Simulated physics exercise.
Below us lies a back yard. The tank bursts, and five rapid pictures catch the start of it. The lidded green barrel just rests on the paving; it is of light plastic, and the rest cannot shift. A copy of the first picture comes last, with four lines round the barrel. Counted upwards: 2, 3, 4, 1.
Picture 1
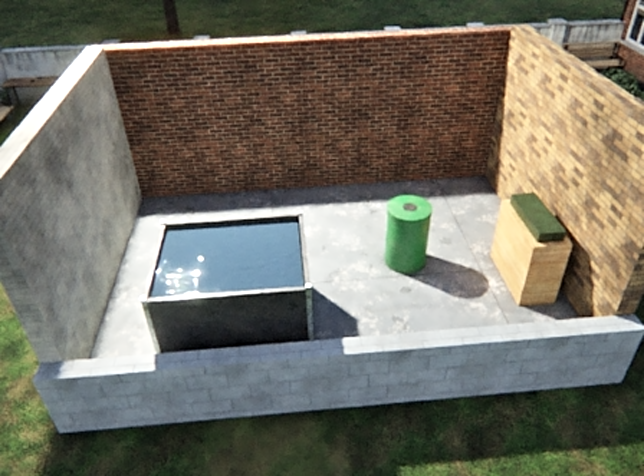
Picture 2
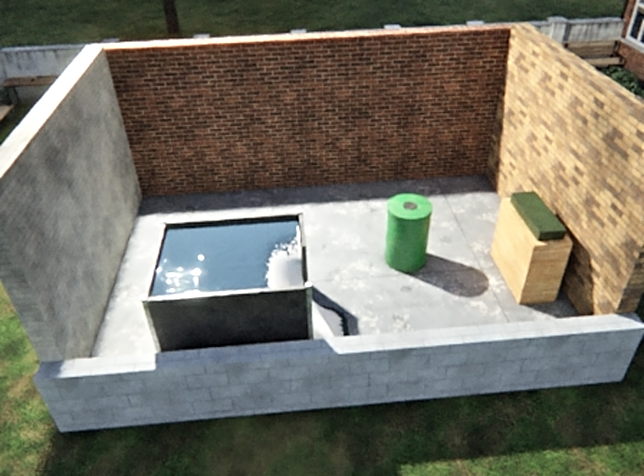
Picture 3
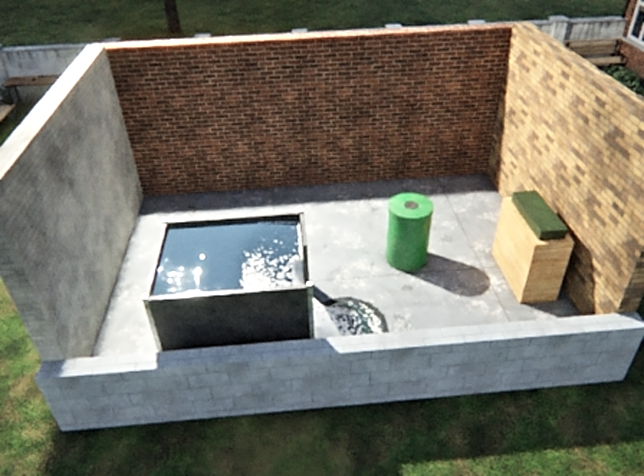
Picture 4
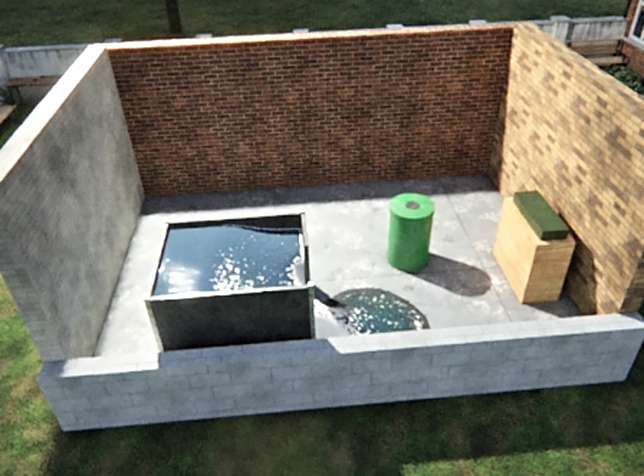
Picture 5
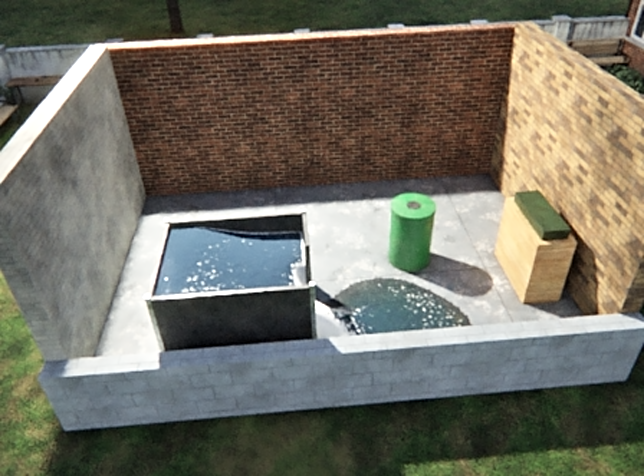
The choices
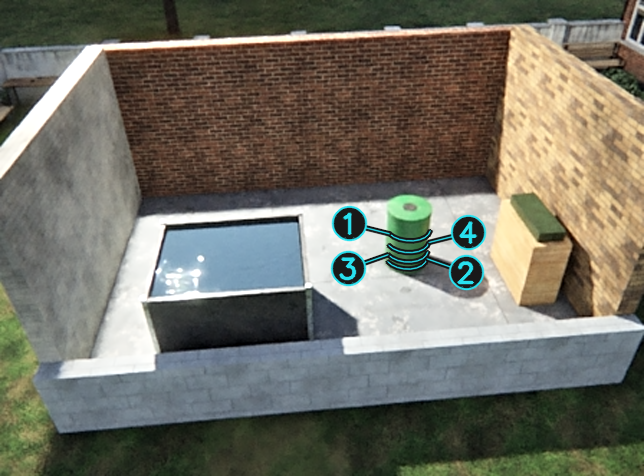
Water pours from the right side of a full, dark-walled square tank and spreads across the pale paved floor of a back yard, seen from above. The tank stands at the left between grey and brick walls, with a green barrel right of centre and a tan box with a dark green top by the right wall. The glinting puddle widens rightward toward the barrel, the tank's surface ripples and lowers slightly, and the view barely shifts.
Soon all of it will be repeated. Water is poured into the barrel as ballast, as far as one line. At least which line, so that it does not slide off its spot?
It is 3.
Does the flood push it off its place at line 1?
No.
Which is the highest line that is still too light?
It is 2.
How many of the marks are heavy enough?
Three of the four.
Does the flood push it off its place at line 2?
Yes, that goes wrong.
On the marked copy, 1 at (413, 240); 2 at (410, 269); 3 at (411, 261); 4 at (412, 252); from the bottom up 2, 3, 4, 1.
For line 1, it does not move.
For line 2, it is pushed about its own width away.
For line 3, it does not move.
For line 4, it does not move.
